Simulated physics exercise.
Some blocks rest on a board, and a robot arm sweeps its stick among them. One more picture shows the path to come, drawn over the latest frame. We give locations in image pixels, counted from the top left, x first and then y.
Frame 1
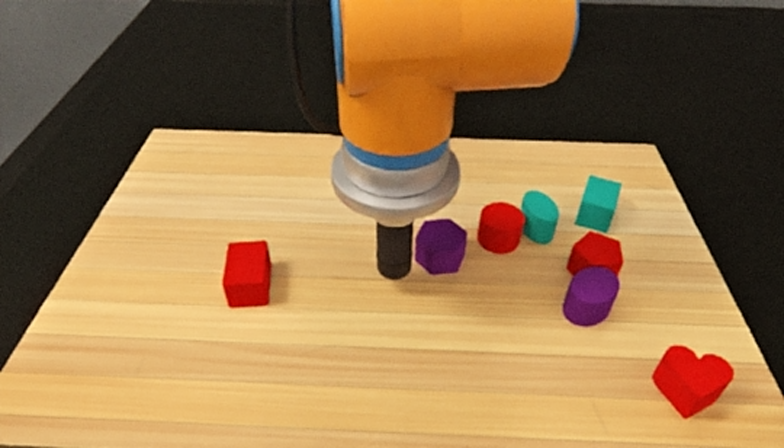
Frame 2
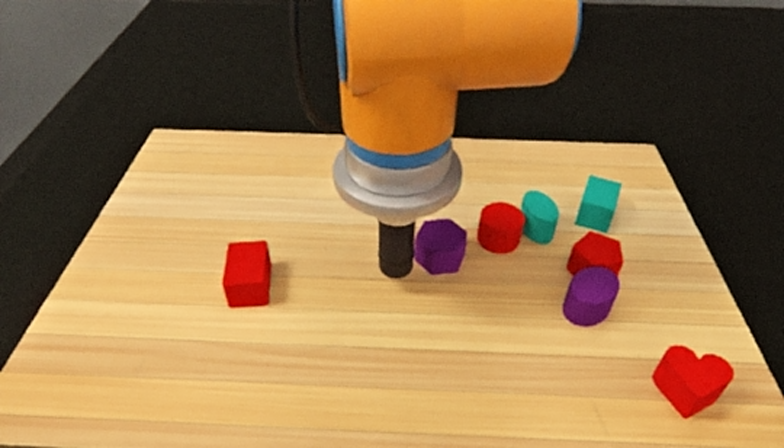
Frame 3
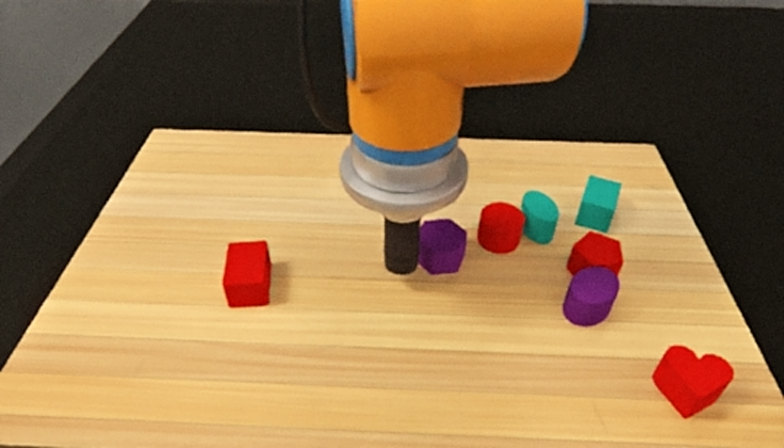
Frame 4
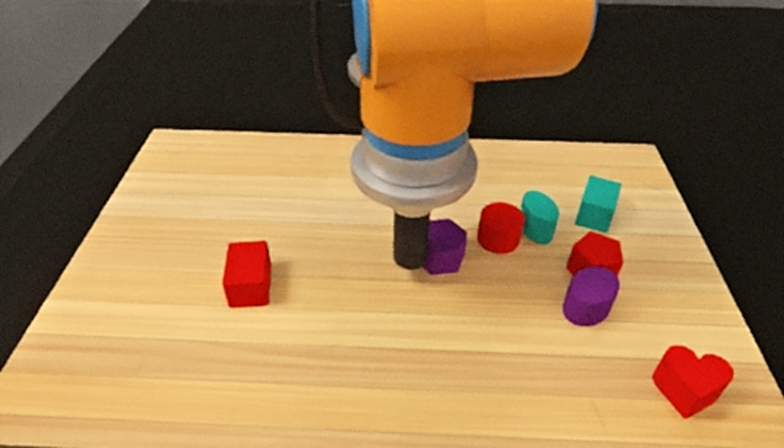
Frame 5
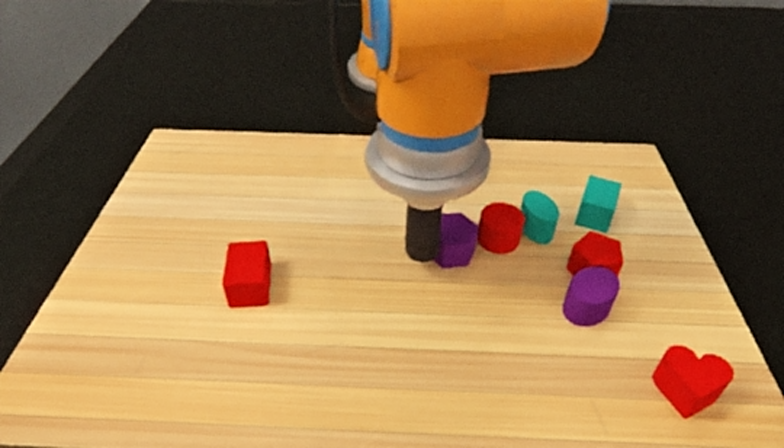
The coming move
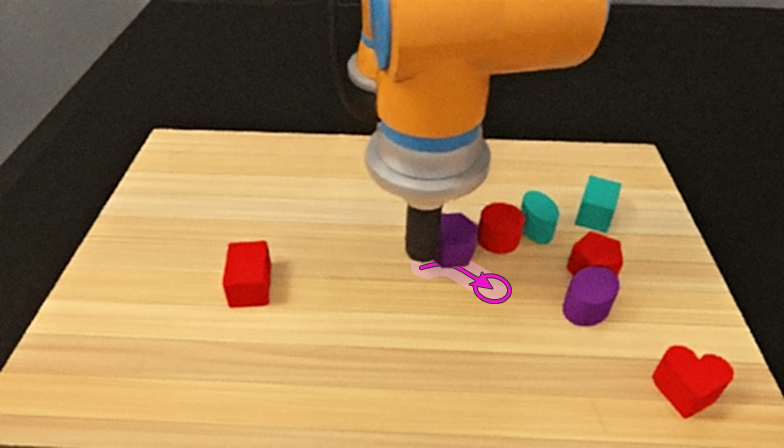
On a wooden board, a robot arm's stick nudges a purple six-sided block slightly right.
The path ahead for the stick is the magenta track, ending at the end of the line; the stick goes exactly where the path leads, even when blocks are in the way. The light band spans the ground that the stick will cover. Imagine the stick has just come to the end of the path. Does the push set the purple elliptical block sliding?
That would be a no.
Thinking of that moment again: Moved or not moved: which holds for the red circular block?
That block moves.
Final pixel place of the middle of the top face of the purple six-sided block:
At the end it should sit near (475, 219).
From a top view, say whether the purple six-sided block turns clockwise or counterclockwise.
Overhead view: Anti-clockwise.
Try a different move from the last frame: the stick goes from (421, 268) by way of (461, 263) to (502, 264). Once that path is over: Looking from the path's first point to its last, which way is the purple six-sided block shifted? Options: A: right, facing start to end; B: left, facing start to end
B (left, facing start to end)
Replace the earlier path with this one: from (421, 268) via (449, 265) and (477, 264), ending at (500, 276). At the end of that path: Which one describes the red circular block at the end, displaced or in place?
That block ends up displaced.
Path on the board, from (421, 268) by way of (446, 264) and (470, 275) to (492, 288).
What follows on the original path. Halfway along, stick at (461, 252); purple six-sided block at (475, 219), turned 25° anticlockwise; red circular block at (516, 208); turquoise elliptical block at (551, 203).
At the end, stick at (495, 272); purple six-sided block at (475, 219), turned 25° anticlockwise; red circular block at (516, 208); turquoise elliptical block at (551, 203); purple elliptical block in place.
